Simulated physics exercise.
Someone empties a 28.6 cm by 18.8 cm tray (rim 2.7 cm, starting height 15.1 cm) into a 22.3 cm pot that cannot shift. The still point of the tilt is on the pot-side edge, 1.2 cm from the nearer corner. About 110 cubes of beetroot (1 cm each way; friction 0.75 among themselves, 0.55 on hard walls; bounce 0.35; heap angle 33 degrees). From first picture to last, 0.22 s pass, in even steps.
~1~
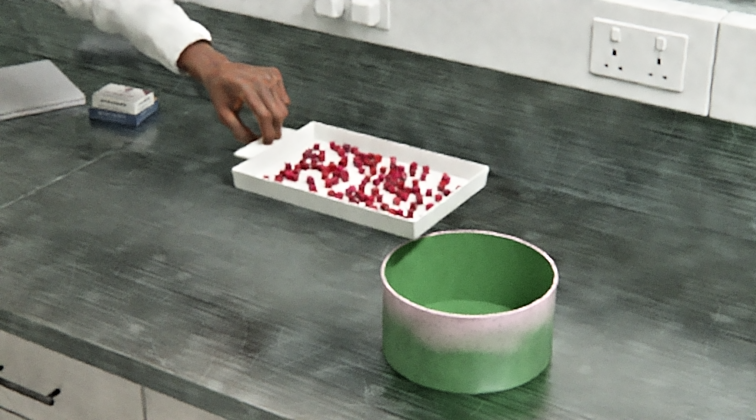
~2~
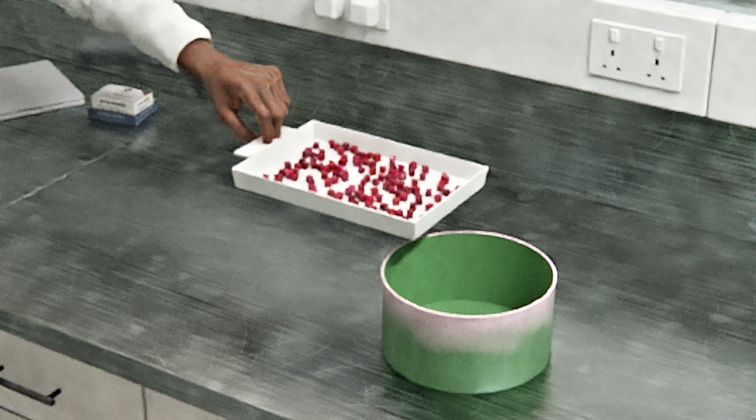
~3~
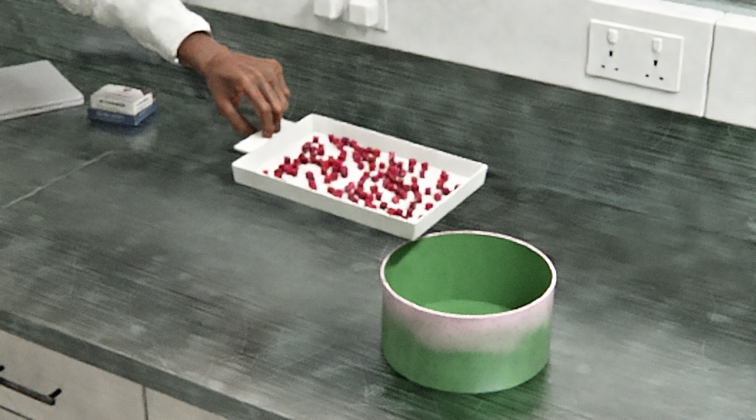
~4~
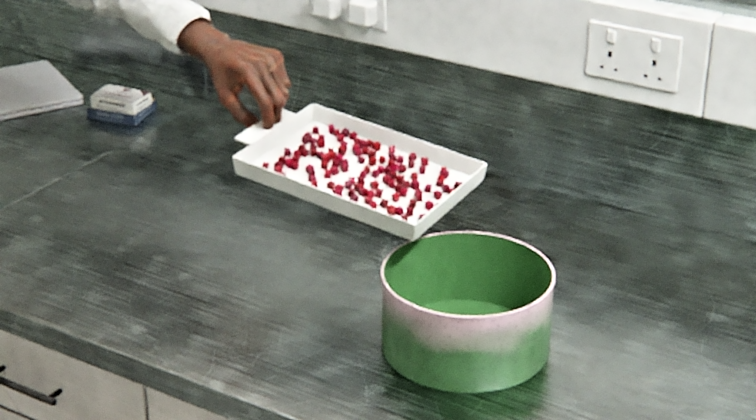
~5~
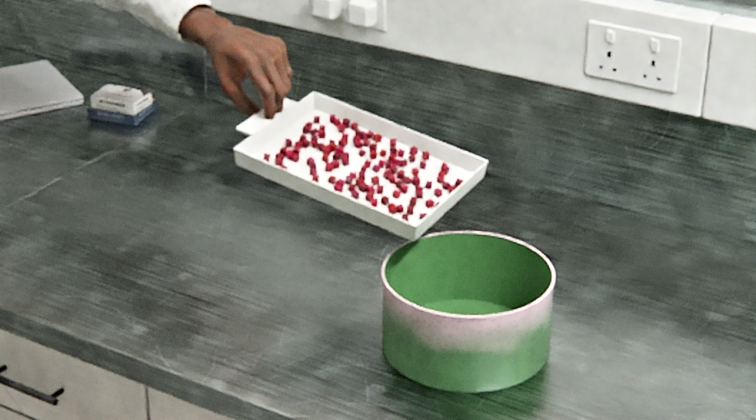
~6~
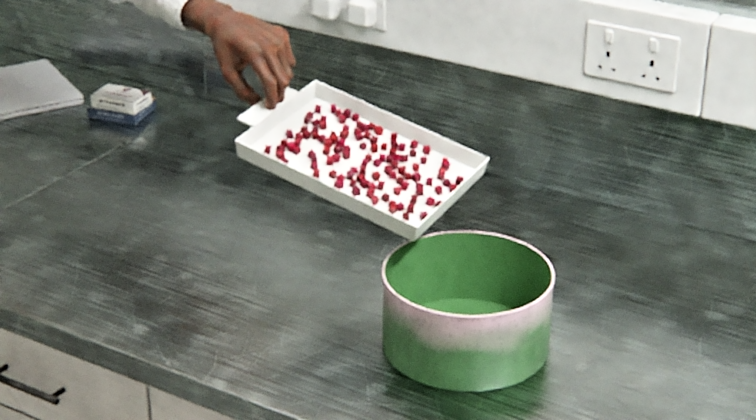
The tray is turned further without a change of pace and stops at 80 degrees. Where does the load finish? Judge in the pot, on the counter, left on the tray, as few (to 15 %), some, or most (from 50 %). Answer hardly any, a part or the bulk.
Pot: A part, counter: Hardly any, tray: The bulk.
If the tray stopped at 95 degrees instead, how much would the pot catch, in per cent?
In that case some 95 per cent.
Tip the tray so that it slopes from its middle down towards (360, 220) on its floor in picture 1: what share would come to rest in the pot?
Some 20 per cent.
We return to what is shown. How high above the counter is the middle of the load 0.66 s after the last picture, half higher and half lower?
About 20 cm.
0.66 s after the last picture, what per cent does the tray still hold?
Some 90 per cent of the load.
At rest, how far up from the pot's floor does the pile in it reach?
About 1.5 cm.
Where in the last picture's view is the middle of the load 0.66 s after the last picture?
Around (422, 209).
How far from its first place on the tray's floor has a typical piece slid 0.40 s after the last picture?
Some 4 cm.
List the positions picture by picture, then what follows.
Tray tilt 0 degrees, front corners at (235, 169) and (414, 220); middle of the pieces at (367, 179); pot at (469, 271), in the first picture.
Tray tilt 1 degrees, front corners at (235, 168) and (414, 221); middle of the pieces at (367, 179), in the second picture.
Tray tilt 3 degrees, front corners at (235, 164) and (414, 222); middle of the pieces at (366, 175), in the third picture.
Tray tilt 6 degrees, front corners at (236, 156) and (414, 223), lowest corner right front; middle of the pieces at (367, 170), in the fourth picture.
Tray tilt 9 degrees, front corners at (237, 148) and (415, 224), lowest corner right front; middle of the pieces at (368, 164), in the fifth picture.
Tray tilt 13 degrees, front corners at (239, 140) and (416, 225), lowest corner right front; middle of the pieces at (369, 158); pot at (468, 271), in the sixth picture.
Then, 0.40 s after the last picture, tilt 46 degrees; the tray holds 100 %, the pot 0 %.
Then, 0.66 s after the last picture, tilt 67 degrees; the tray holds 90 %, the pot 5 %.
Then, 1.03 s after the last picture, tilt 80 degrees; the tray holds 60 %, the pot 40 %.
In the end, pot 45 %, counter 0 %, tray 55 %.
